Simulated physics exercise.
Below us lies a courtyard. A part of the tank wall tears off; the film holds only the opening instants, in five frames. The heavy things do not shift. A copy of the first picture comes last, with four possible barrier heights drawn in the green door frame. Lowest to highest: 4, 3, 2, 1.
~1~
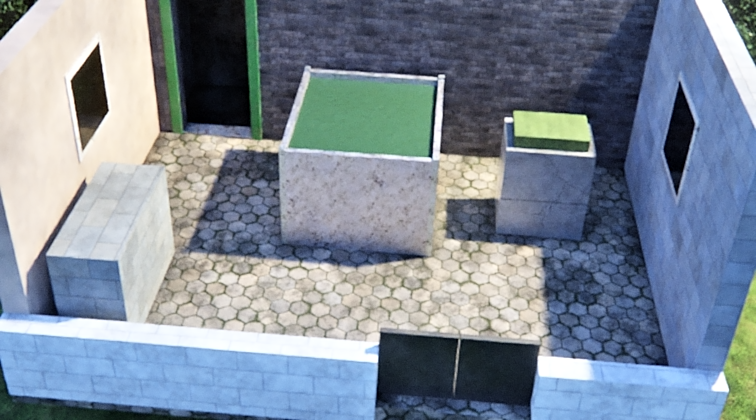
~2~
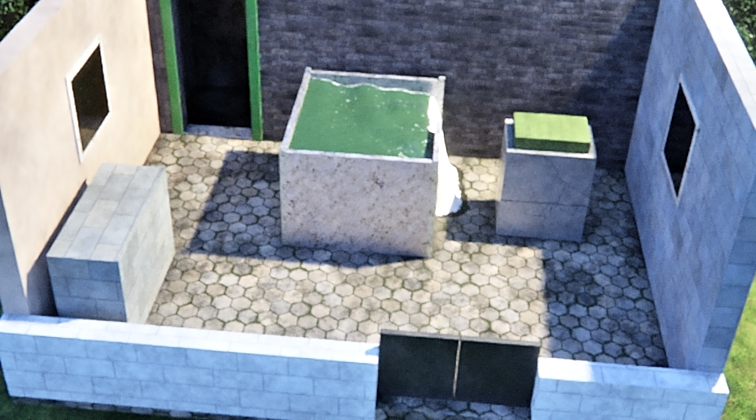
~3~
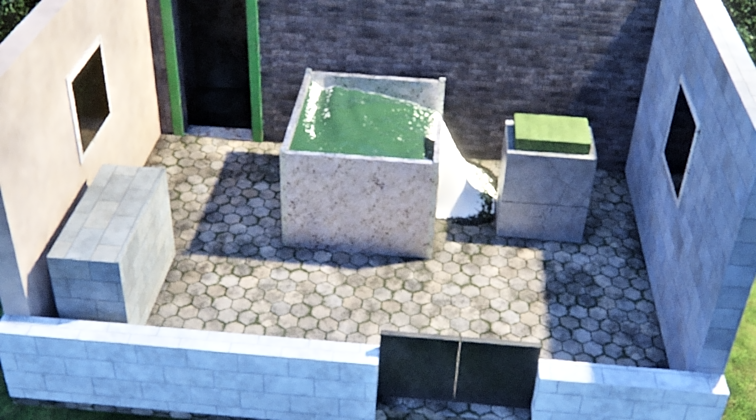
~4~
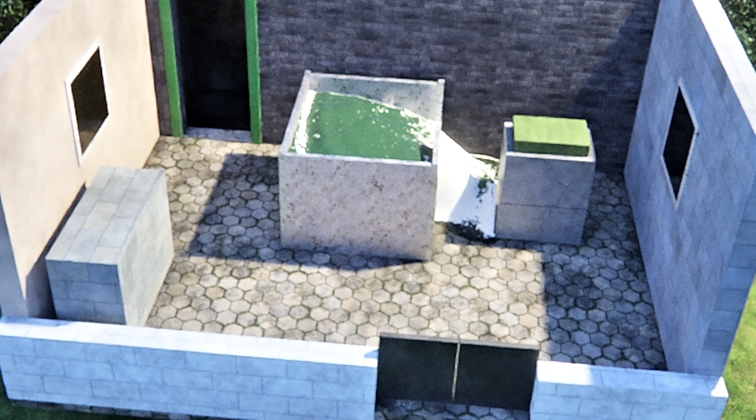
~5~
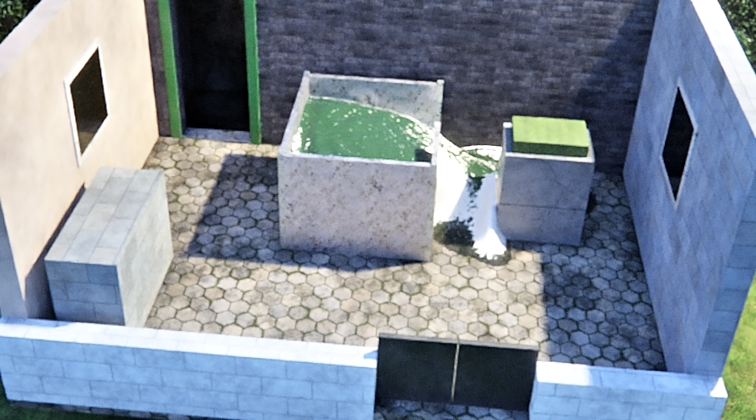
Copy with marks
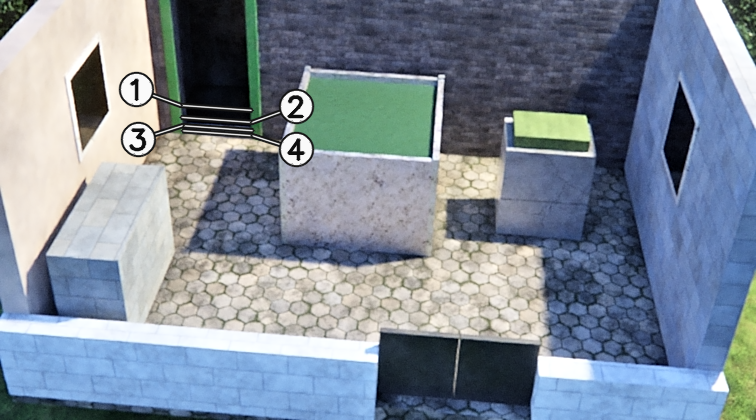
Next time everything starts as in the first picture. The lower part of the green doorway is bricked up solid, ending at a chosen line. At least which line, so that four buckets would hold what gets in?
The answer is line 2.
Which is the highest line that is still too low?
3 it is.
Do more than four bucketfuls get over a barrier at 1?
No, that is safe.
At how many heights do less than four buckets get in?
Two of them.
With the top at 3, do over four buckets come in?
Yes, that goes wrong.
In white, 1 at (215, 107); 2 at (216, 119); 3 at (217, 128); 4 at (217, 133); from the bottom up 4, 3, 2, 1.
For line 1, nothing gets over.
For line 2, a splash gets over, under a bucket.
For line 3, about 11 bucketfuls get in.
For line 4, dozens of bucketfuls pour in.
